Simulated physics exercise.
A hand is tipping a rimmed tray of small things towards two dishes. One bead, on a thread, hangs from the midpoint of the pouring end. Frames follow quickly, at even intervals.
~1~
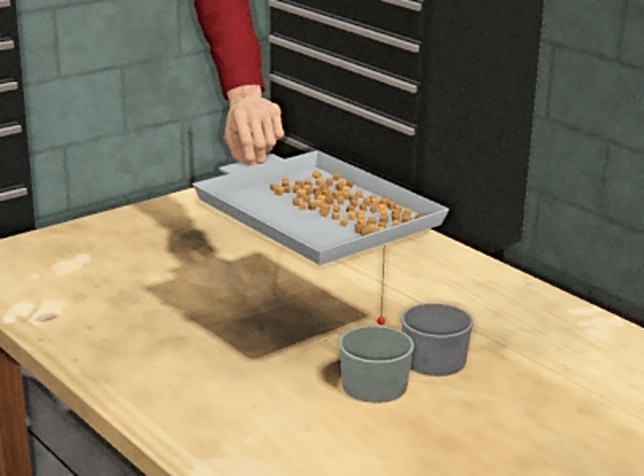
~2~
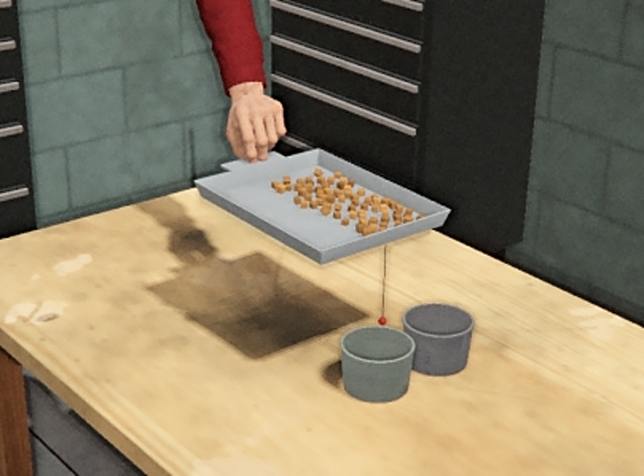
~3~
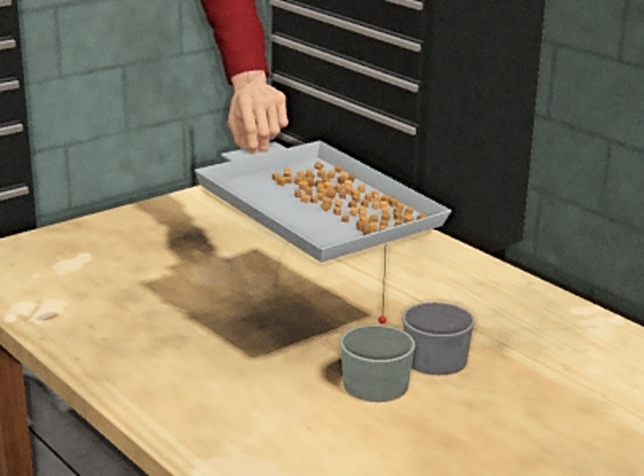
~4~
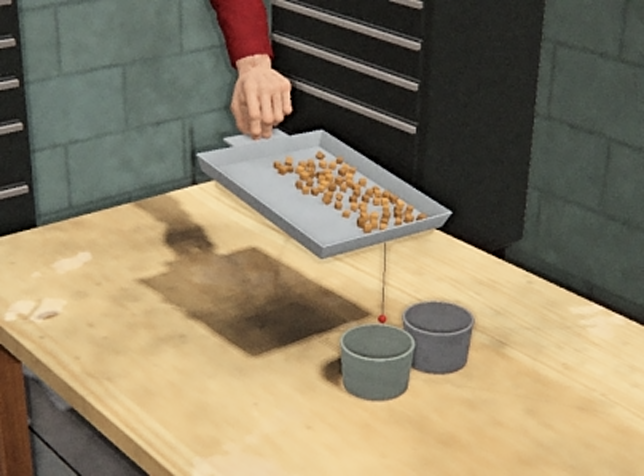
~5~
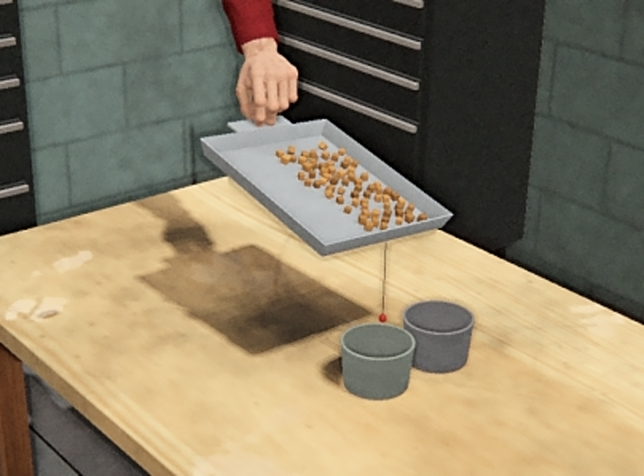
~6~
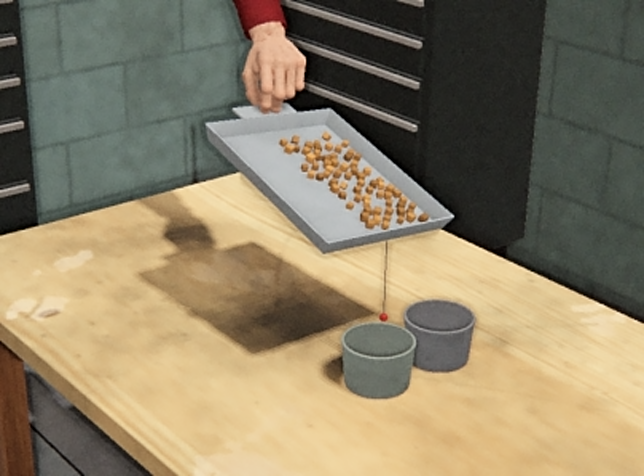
Workshop bench, a hand raising the handle end of a grey tray of small brown cubes, tilting it above two dishes.
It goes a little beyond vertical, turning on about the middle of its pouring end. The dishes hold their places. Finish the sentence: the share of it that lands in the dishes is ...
... above one half.
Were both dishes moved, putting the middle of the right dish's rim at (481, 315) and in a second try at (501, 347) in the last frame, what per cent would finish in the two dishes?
Trial 1 near 70 percent, trial 2 near 0 percent.
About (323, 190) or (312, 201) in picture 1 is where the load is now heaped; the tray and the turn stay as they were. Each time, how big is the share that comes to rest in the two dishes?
First case: Close to 80 %; second case: Close to 80 %.
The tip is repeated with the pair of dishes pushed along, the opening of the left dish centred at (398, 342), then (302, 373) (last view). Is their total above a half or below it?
First place: Beyond half; second place: Short of half.
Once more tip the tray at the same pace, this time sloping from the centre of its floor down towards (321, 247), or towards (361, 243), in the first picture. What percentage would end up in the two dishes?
About 20 % and about 20 %.
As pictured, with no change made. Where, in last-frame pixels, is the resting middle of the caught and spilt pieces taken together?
Somewhere close to (446, 353) in the last picture.
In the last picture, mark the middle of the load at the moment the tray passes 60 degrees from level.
Close to (410, 205).
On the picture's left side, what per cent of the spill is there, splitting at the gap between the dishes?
Near 0 per cent.
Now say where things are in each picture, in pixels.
The first picture shows corners of the pouring end near (320, 248) and (441, 209), level; middle of the load near (340, 201), brown sugar cubes; left dish near (400, 375); right dish near (460, 349); bead on its thread near (381, 321).
The second picture shows corners of the pouring end near (322, 248) and (443, 209), level; middle of the load near (342, 200).
The third picture shows corners of the pouring end near (323, 246) and (444, 210), tipped barely, lowest at the right corner; middle of the load near (342, 195).
The fourth picture shows corners of the pouring end near (324, 243) and (444, 211), tipped a little, lowest at the right corner; middle of the load near (343, 188).
The fifth picture shows corners of the pouring end near (326, 241) and (446, 213), tipped a little, lowest at the right corner; middle of the load near (345, 182).
The sixth picture shows corners of the pouring end near (329, 239) and (447, 214), tipped clearly, lowest at the right corner; middle of the load near (348, 176); left dish near (402, 372); right dish near (463, 346).
Shortly afterwards, tray tipped steeply; the whole lot on the tray.
Next, tray tipped right over; all but a few on the tray; only a few in the right dish.
Some moments later, tray tipped past a quarter turn; near two thirds in the right dish; near a third outside both.
In the end, tray tipped past a quarter turn; none at all in the left dish; near two thirds in the right dish; near a third outside both.
